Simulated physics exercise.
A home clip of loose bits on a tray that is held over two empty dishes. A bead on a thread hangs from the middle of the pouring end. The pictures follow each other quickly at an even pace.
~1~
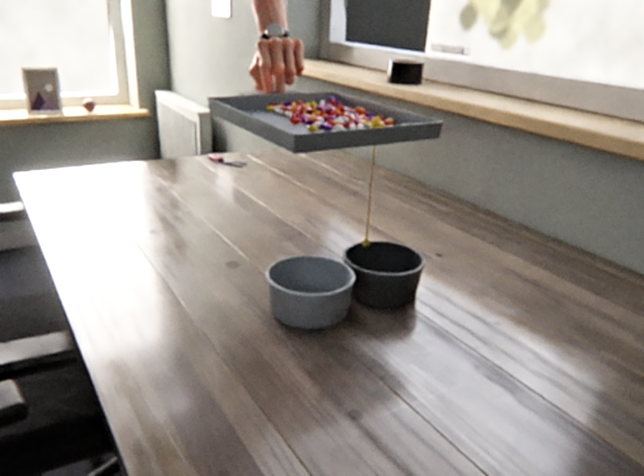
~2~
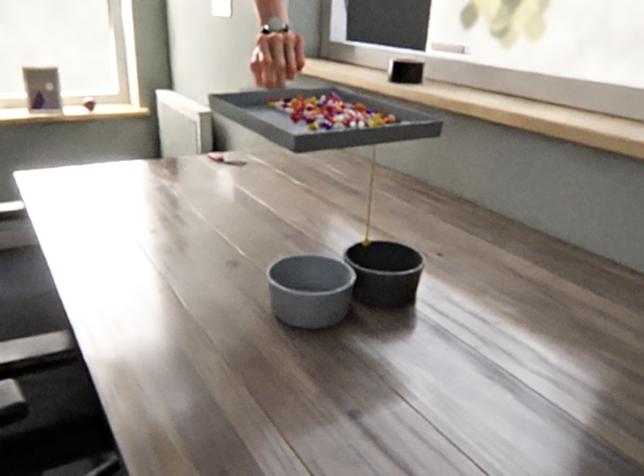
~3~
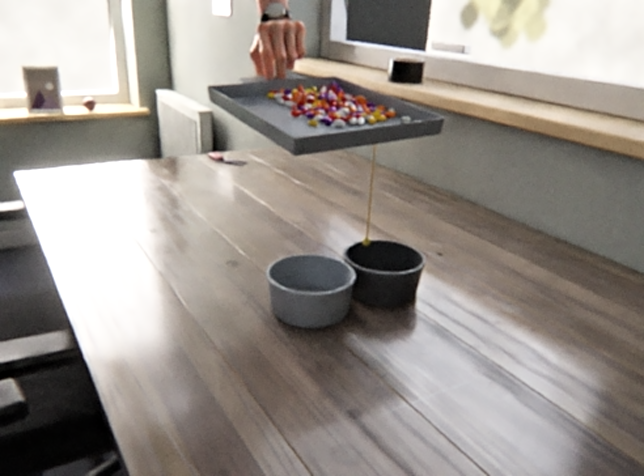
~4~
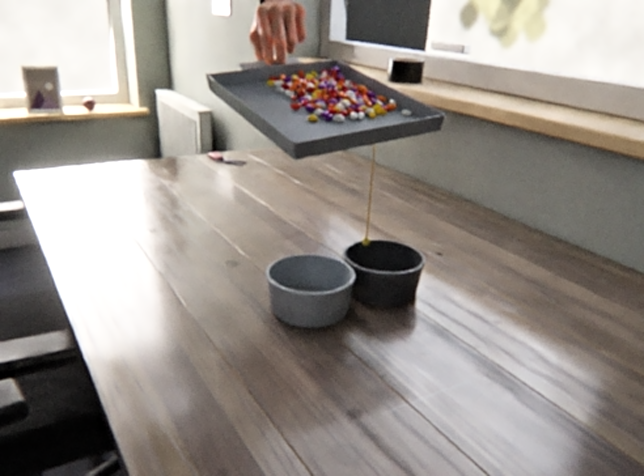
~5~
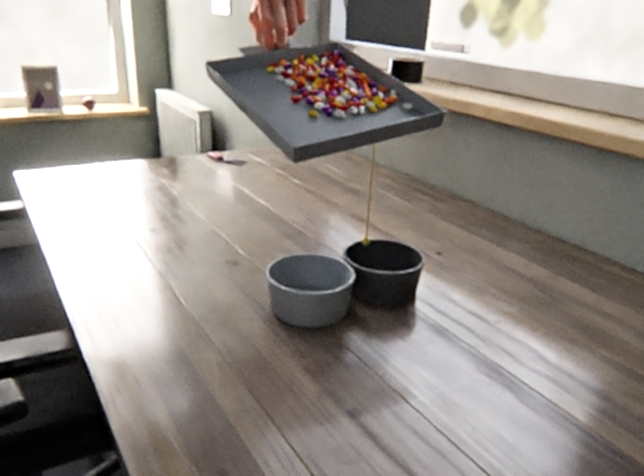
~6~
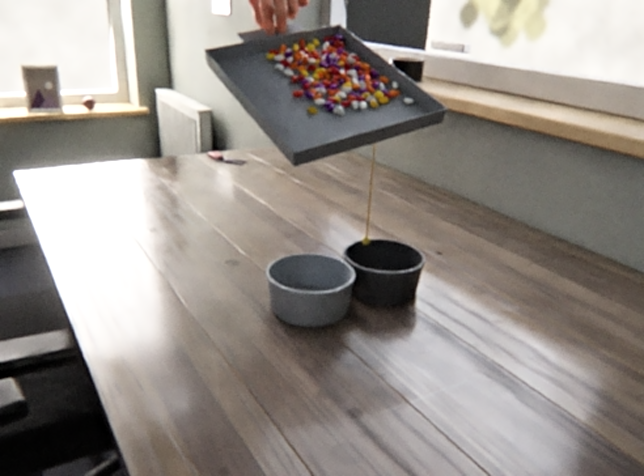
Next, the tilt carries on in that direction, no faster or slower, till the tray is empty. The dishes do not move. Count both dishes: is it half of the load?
Together they catch the larger part.
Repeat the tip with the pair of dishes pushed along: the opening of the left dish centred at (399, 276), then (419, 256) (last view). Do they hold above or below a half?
At the first place the smaller part, at the second less than half.
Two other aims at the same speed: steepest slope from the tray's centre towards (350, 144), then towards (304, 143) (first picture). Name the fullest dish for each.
The first try: The left dish. The second: Left.
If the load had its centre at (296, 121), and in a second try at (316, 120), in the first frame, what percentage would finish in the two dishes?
About 90 and 90 per cent.
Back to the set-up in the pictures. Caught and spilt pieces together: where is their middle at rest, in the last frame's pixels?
Around (307, 302).
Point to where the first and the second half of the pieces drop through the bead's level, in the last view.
Around (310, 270) and then (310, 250).
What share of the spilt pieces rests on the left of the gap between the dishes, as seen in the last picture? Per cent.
Near 60 %.
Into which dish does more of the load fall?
That is the left one.
Soon, tray tipped steeply; most on the tray; a stray few in the left dish; a small part in the air.
A while on, tray tipped past a quarter turn; about a third on the tray; about a third in the left dish; a stray few in the right dish; a small part outside both; a small part in the air.
Towards the end, tray tipped past a quarter turn; most in the left dish; a stray few in the right dish; about a quarter outside both.
Finally, tray tipped past a quarter turn; most in the left dish; a stray few in the right dish; about a quarter outside both.
